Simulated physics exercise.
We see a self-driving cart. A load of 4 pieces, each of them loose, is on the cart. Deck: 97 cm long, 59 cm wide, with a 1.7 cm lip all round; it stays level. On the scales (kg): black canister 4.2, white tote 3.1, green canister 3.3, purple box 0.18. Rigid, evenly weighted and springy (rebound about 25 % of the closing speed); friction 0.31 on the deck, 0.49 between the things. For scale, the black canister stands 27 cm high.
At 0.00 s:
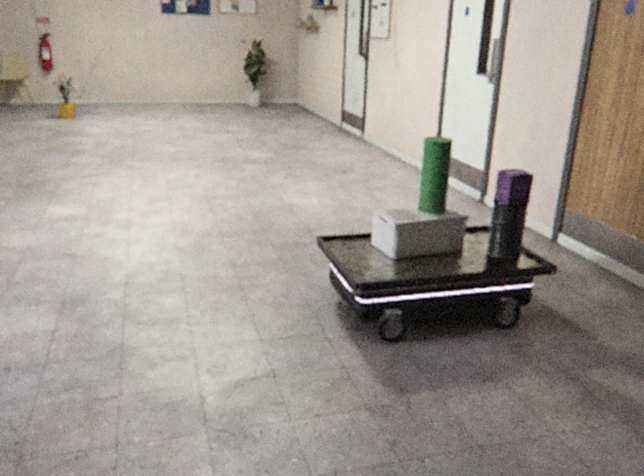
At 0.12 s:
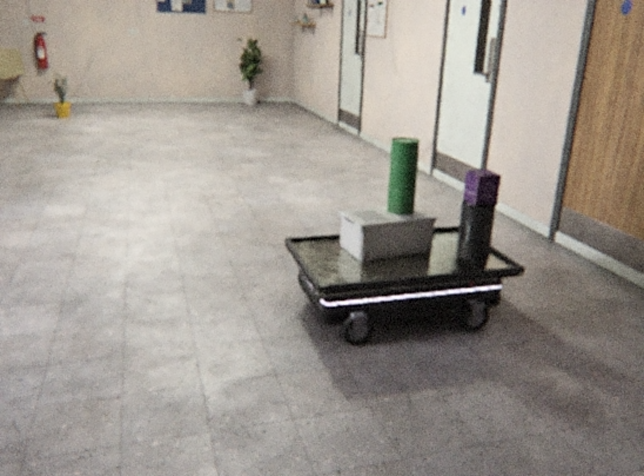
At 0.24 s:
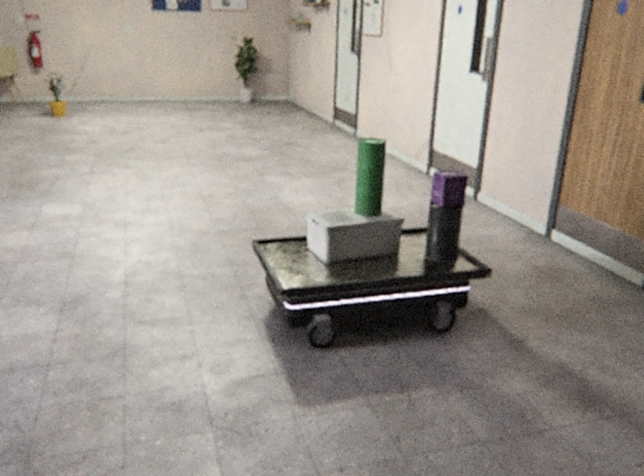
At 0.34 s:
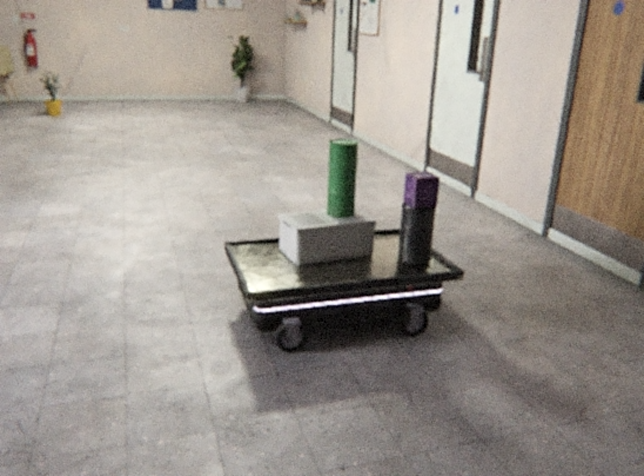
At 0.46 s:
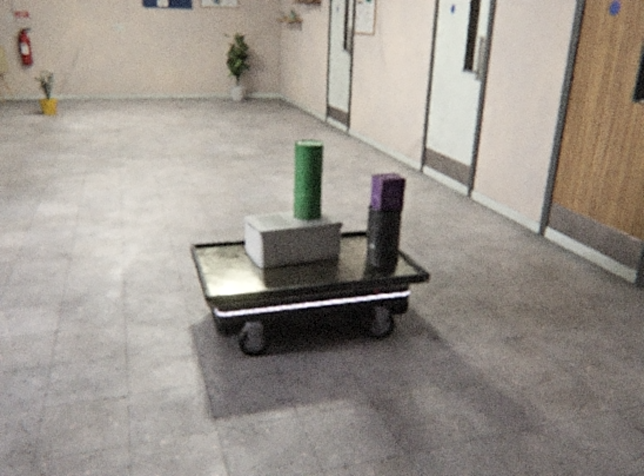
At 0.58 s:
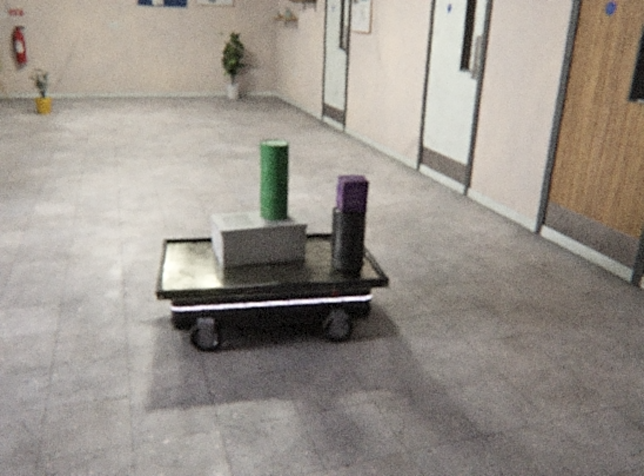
In a wide corridor with a grey tiled floor, seen from slightly above, doors line the right wall, while a red fire extinguisher and potted plants stand at the far end. A low black cart carries a pale grey box at left, a green cylinder behind it, and a purple box atop a black cylinder at right. The cart rolls steadily leftward, turning slightly, its load keeping its arrangement, as the view shifts slightly right.
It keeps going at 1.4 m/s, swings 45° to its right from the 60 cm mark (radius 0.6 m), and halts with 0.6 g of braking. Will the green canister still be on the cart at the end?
The green canister stays on the cart.
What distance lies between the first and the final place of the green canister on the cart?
About 22 cm.
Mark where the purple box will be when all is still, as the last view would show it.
Near (167, 178).
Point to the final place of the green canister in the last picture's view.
Around (126, 159).
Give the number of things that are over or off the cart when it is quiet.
That comes to 0.
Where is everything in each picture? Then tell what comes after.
In the first picture, cart has run 0 cm; green canister (435, 175); black canister (507, 228).
In the second picture, cart has run 17 cm; purple box (482, 188); black canister (476, 229).
In the third picture, cart has run 34 cm; white tote (354, 233); purple box (449, 189).
In the fourth picture, cart has run 48 cm; black canister (416, 232); white tote (327, 235).
In the fifth picture, cart has run 64 cm; purple box (388, 192); black canister (384, 234).
In the sixth picture, cart has run 81 cm, turned 7°; green canister (274, 180); white tote (259, 237).
By 0.68 s, cart has run 95 cm, turned 19°; green canister 5 cm from its spot near (247, 179); white tote 5 cm from its spot.
By 0.88 s, cart has run 123 cm, turned 42°; green canister 11 cm from its spot near (197, 172); white tote 12 cm from its spot; purple box 2 cm from its spot.
By 1.18 s, cart has run 153 cm, turned 45°; green canister 14 cm from its spot near (142, 162); white tote 13 cm from its spot; purple box 7 cm from its spot.
By 1.28 s, cart has run 154 cm, turned 45°, stopped; green canister 18 cm from its spot near (132, 160); white tote 17 cm from its spot; purple box 13 cm from its spot.
When it is over (1.8 s), not toppled but over 10 cm from the start, black canister, white tote, green canister and purple box. In the last view, green canister near (126, 159).
